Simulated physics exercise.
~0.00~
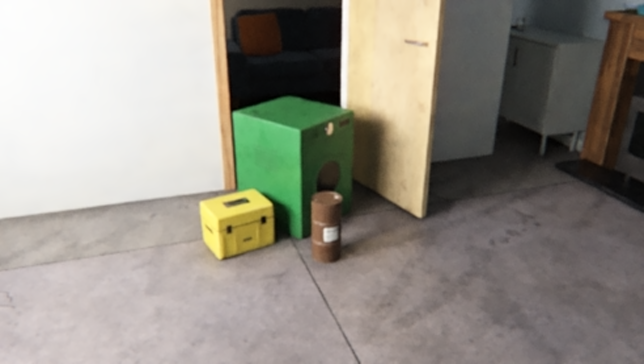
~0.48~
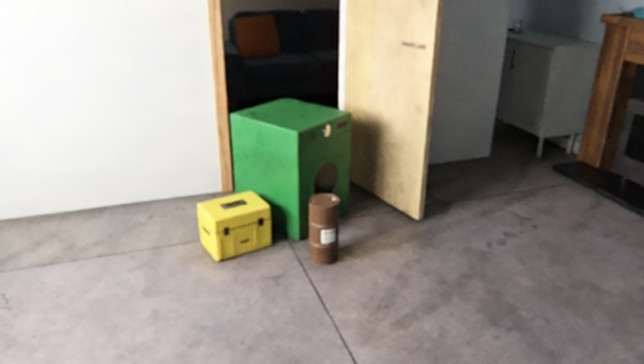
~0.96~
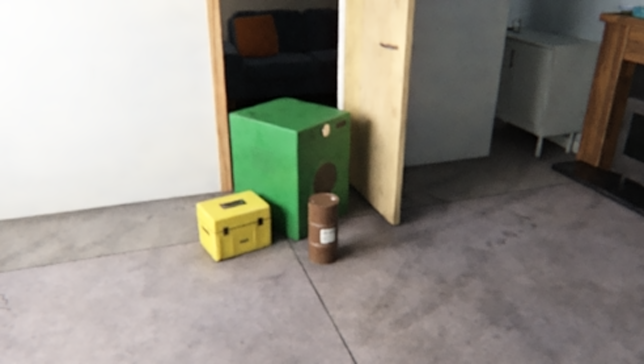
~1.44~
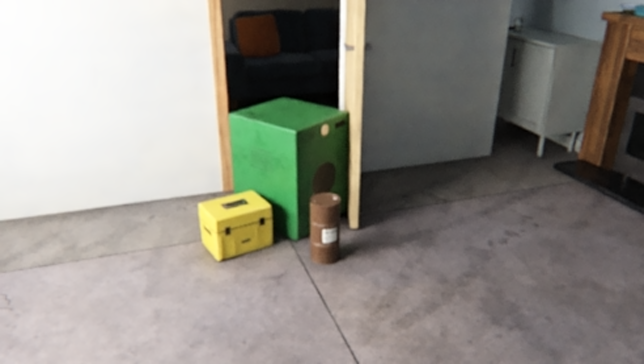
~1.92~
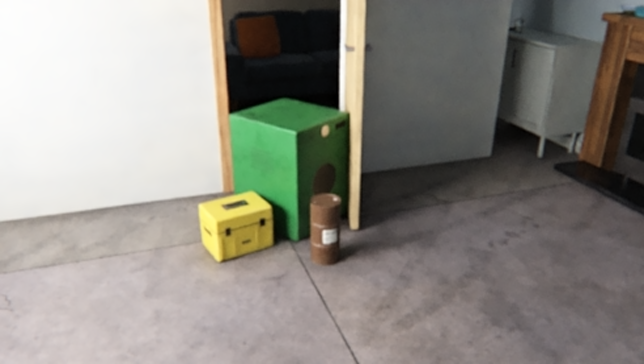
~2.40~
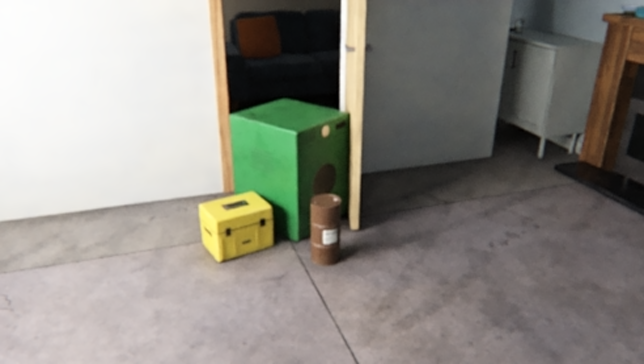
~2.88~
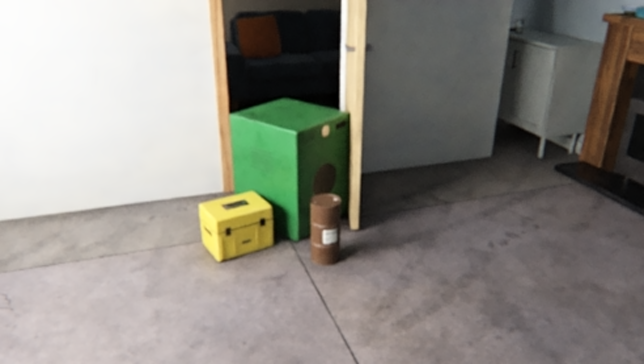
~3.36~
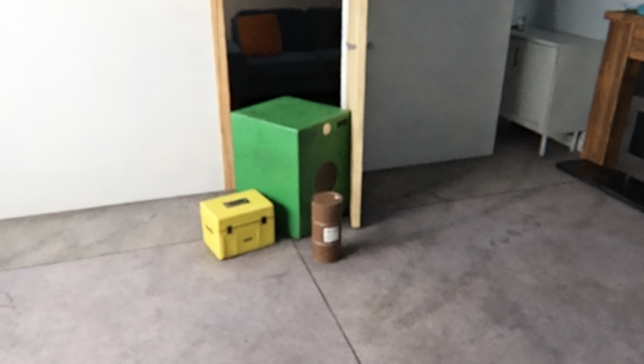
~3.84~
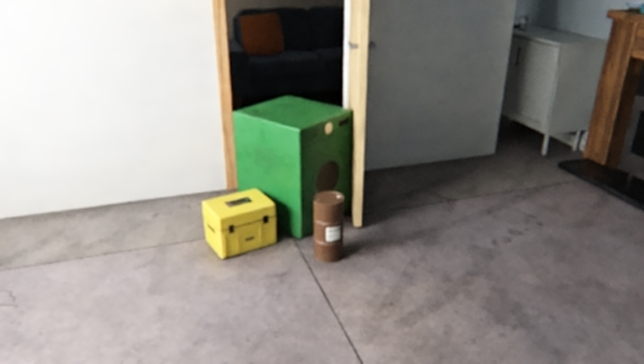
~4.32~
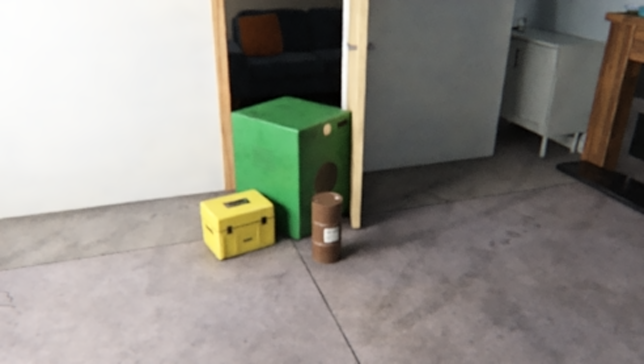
In a doorway, a door swings partway toward a green box and stops, still open.
